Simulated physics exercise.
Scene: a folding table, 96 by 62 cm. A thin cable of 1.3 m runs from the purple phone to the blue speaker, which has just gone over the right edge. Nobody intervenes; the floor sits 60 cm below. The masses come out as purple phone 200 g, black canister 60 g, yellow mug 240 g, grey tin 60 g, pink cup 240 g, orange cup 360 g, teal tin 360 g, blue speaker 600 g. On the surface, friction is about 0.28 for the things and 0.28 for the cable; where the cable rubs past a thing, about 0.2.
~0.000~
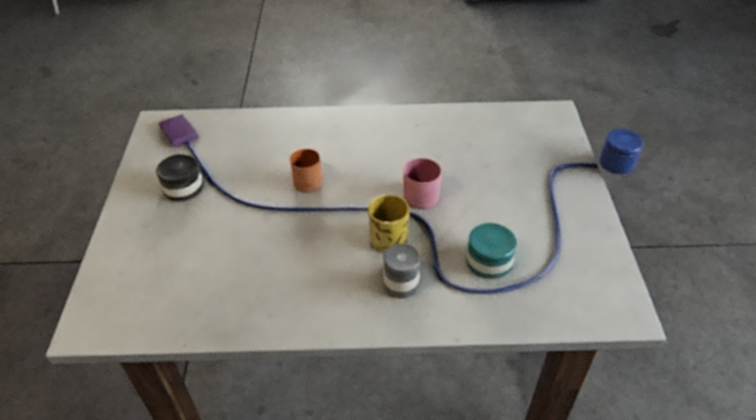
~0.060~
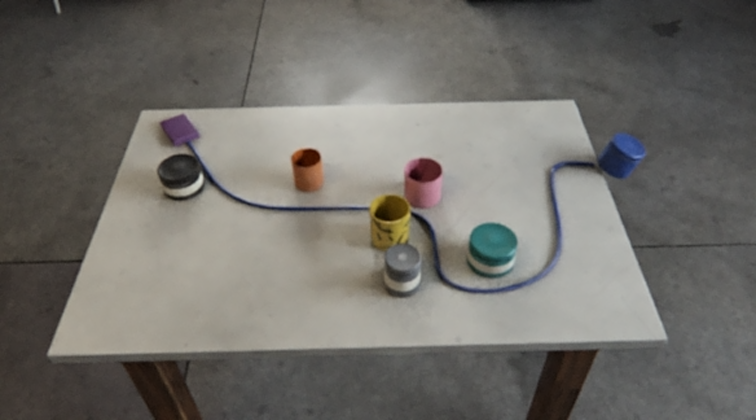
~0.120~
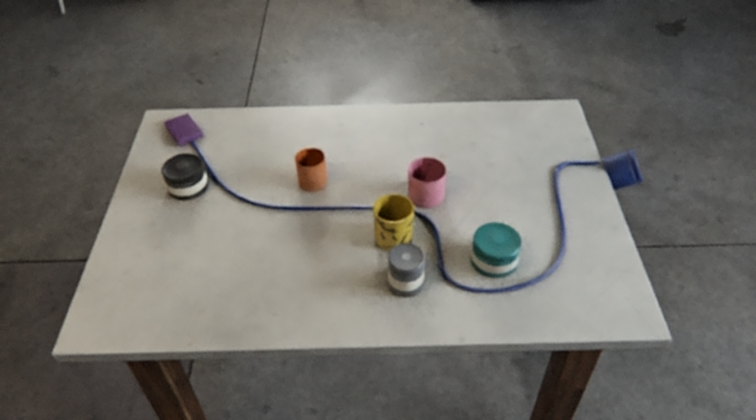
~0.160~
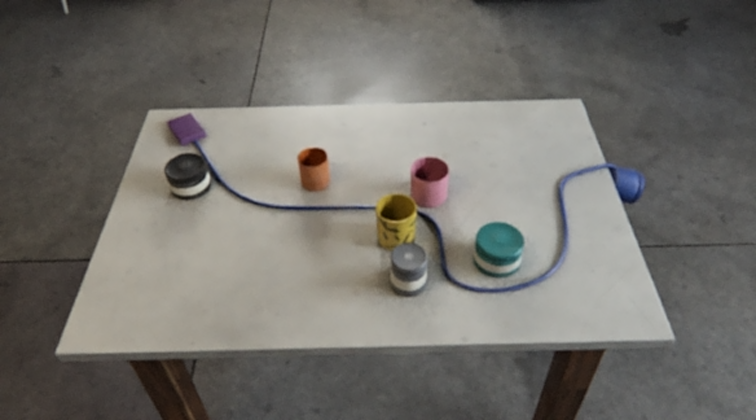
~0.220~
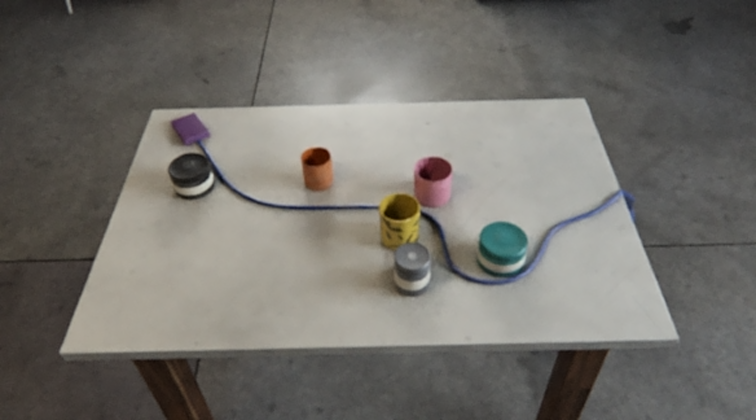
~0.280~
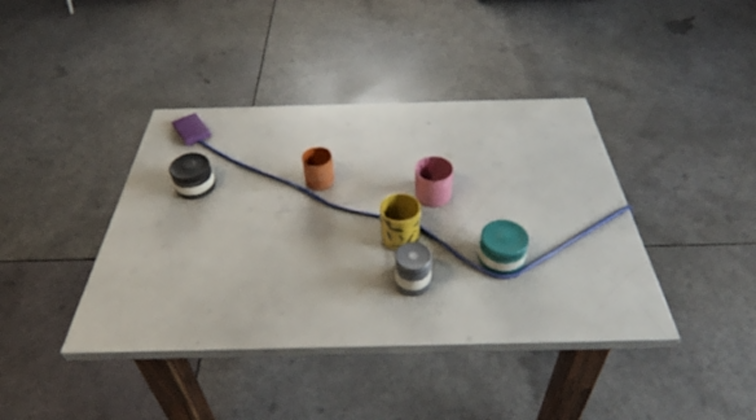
At the start, a blue cable curves loosely across a pale table among cups and tins, linking a small purple object on the left to a blue one at the right edge. The blue object tumbles down out of sight beyond the edge, and the cable's slack pulls into straighter lines.
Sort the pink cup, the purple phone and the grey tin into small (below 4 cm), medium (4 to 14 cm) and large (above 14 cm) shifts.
Shifts - pink cup: Small; purple phone: Large; grey tin: Small.
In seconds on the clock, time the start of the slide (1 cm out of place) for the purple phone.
The purple phone gets there at 0.32 seconds.
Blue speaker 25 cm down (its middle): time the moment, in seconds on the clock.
Roughly 0.28 s.
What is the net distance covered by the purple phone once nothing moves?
The purple phone ends up roughly 35 cm from where it started.
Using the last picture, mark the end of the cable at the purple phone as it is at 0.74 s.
(327, 195) or thereabouts.
At 0.5 s, the cable's tail end at (306, 185); purple phone 27 cm off its start, teal tin 19 cm off its start, blue speaker over the edge.
At 0.7 s, the cable's tail end at (327, 195); purple phone 35 cm off its start, teal tin 29 cm off its start, blue speaker over the edge.
At 1.0 s, the cable's tail end at (328, 196); purple phone 35 cm off its start at (307, 199), teal tin 29 cm off its start at (516, 128), blue speaker over the edge.
At 1.2 s, the cable's tail end at (328, 196); purple phone 35 cm off its start, teal tin 29 cm off its start, blue speaker over the edge.
At 2.4 s, the cable's tail end at (328, 196); purple phone 35 cm off its start at (307, 199), pink cup 0 cm off its start at (434, 169), grey tin 0 cm off its start at (413, 255), teal tin 29 cm off its start at (516, 127).
